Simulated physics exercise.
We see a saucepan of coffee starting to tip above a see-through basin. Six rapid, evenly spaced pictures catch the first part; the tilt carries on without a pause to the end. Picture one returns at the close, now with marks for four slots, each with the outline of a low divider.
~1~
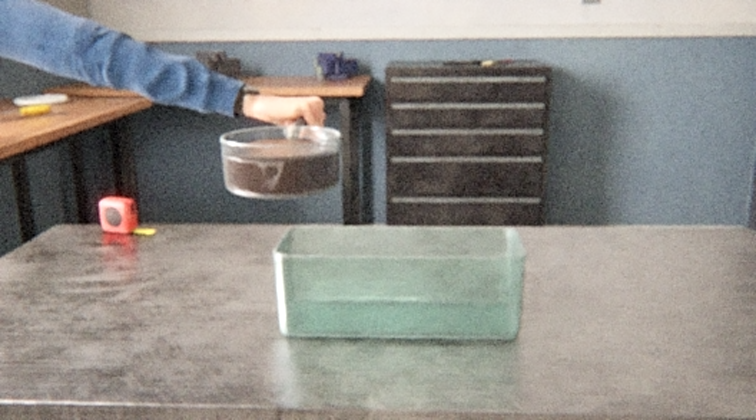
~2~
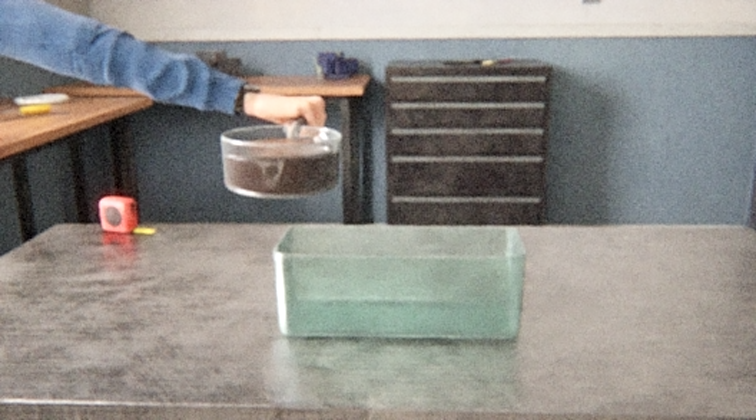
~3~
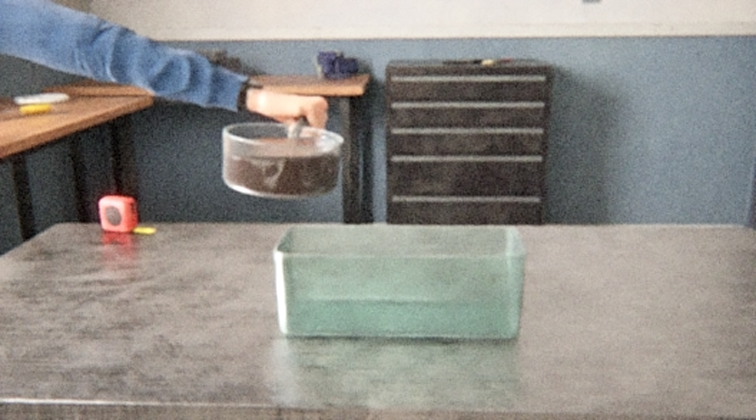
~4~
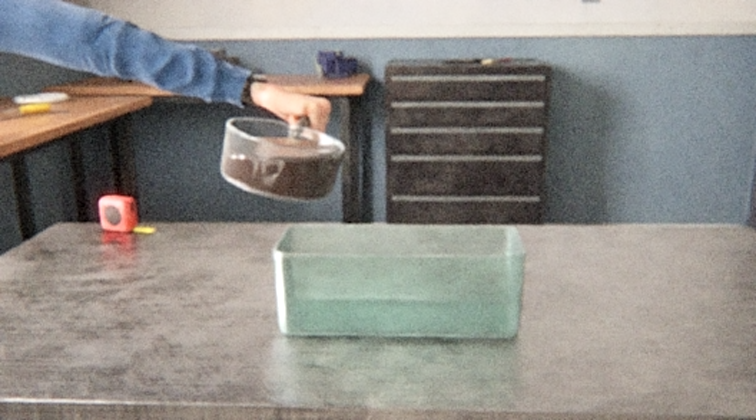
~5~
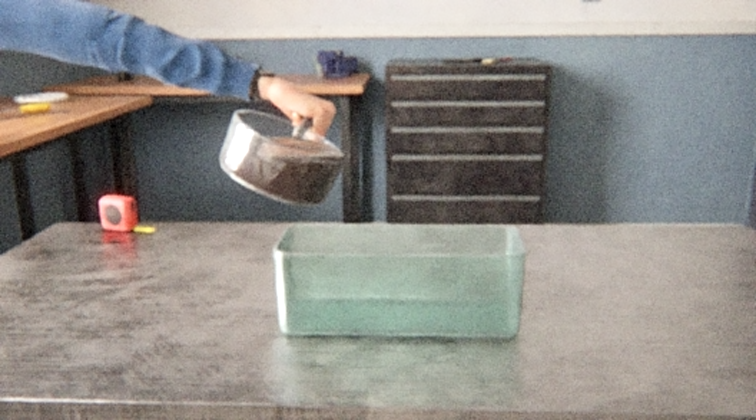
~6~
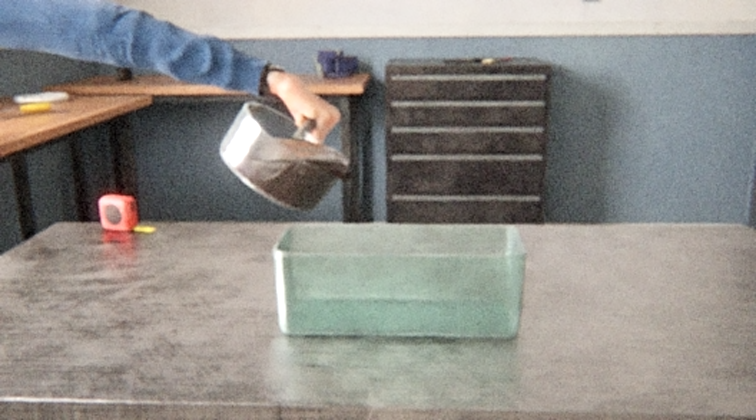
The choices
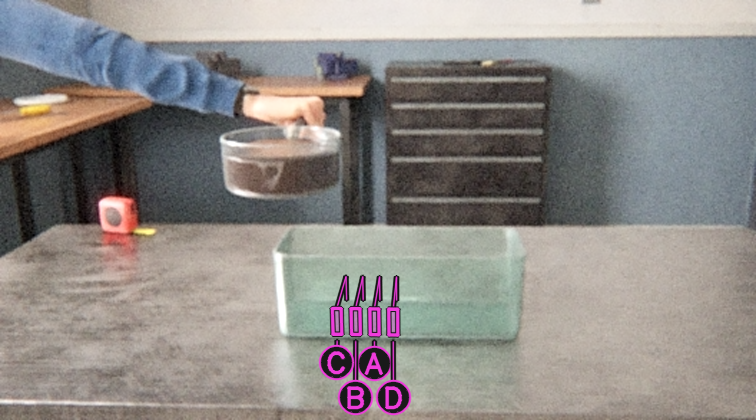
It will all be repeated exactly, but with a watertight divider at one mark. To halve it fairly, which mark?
Best: A.
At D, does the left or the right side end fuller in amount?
The left side.
On the marked copy, A at (374, 341); B at (355, 341); C at (337, 340); D at (393, 341).
Choosing A, about 49 % ends left of the wall and 47 % right of it; 4 % is lost outside.
Choosing B, about 36 % ends left of the wall and 62 % right of it.
Choosing C, about 15 % ends left of the wall and 83 % right of it.
Choosing D, about 64 % ends left of the wall and 26 % right of it; 10 % is lost outside.
